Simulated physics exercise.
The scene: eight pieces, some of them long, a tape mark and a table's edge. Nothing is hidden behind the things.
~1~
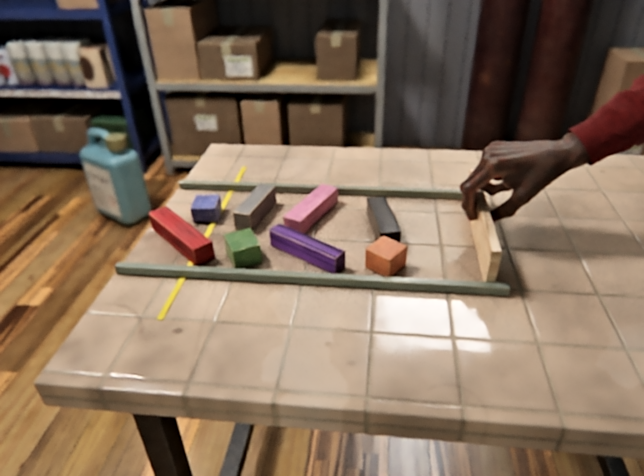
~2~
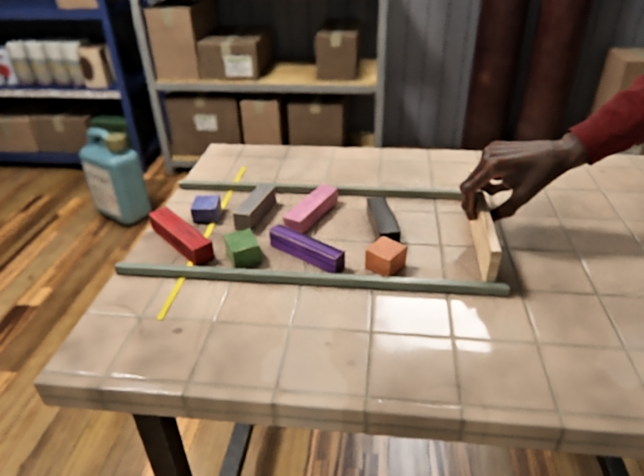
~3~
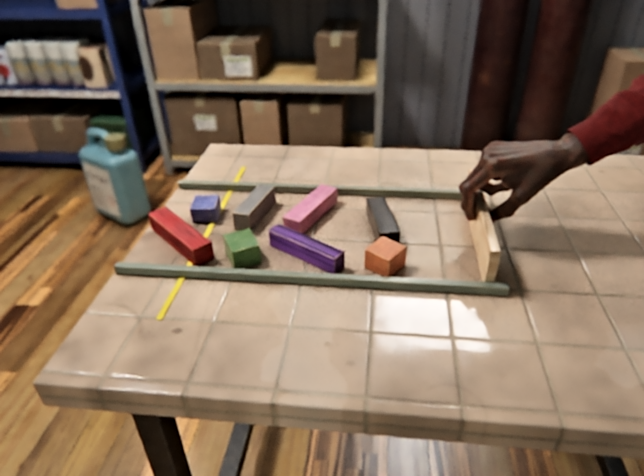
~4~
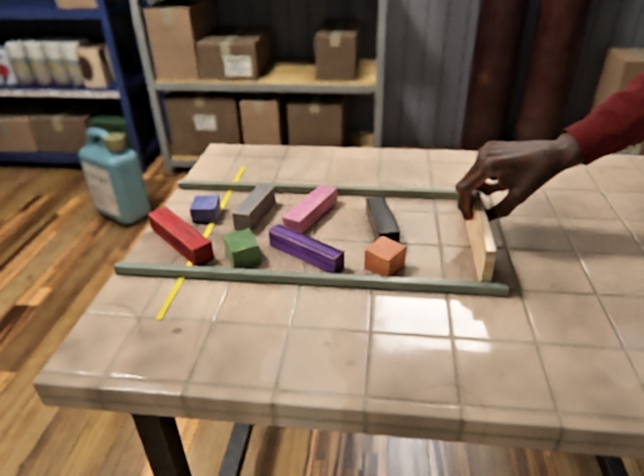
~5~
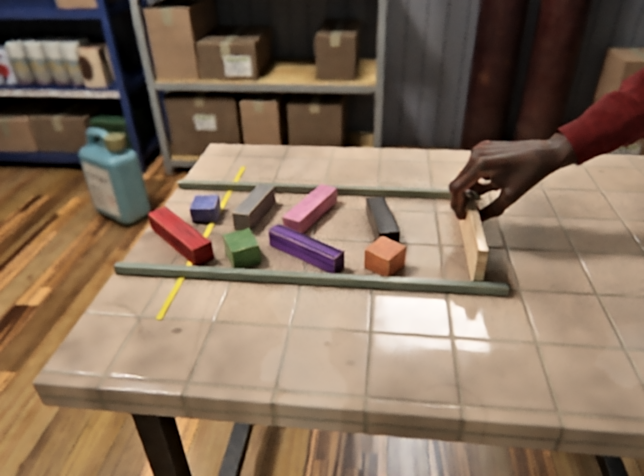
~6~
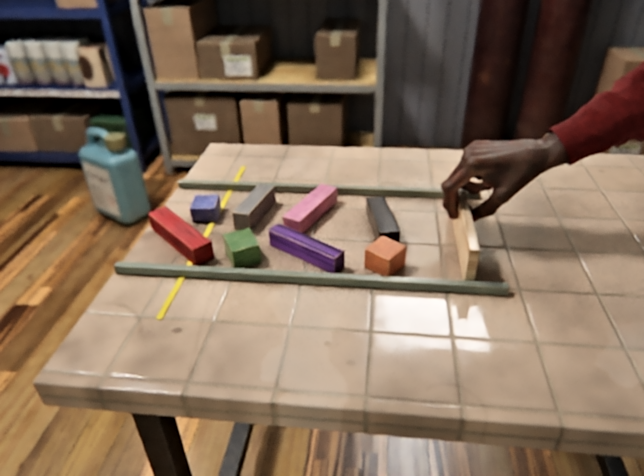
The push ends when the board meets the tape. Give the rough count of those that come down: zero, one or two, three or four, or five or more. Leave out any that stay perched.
Outcome: The number that fall off is one or two.
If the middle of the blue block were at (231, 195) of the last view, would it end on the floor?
Then it drops off.
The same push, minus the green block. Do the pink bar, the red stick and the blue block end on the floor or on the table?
The pink bar is kept, the red stick falls, the blue block tumbles off.
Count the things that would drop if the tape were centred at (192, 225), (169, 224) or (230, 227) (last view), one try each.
Try by try, 4, 6 and 1.
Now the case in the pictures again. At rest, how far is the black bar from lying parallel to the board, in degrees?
Near 0 degrees.
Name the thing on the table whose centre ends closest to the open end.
Foremost is the green block.
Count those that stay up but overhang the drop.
It comes to 1.
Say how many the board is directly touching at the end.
It touches 2.
Early on, none off yet; red stick at rest near (180, 234); blue block at rest near (206, 208); grey bar at rest near (255, 207).
A while later, none off yet; red stick at rest near (180, 234); blue block at rest near (206, 208); grey bar moving near (253, 204).
Further along, none off yet; red stick travelled a little near (149, 233); blue block travelled about its own width near (182, 207); grey bar travelled about its own width near (207, 199).
Finally, the number that fall off is one or two; lost, blue block and red stick.
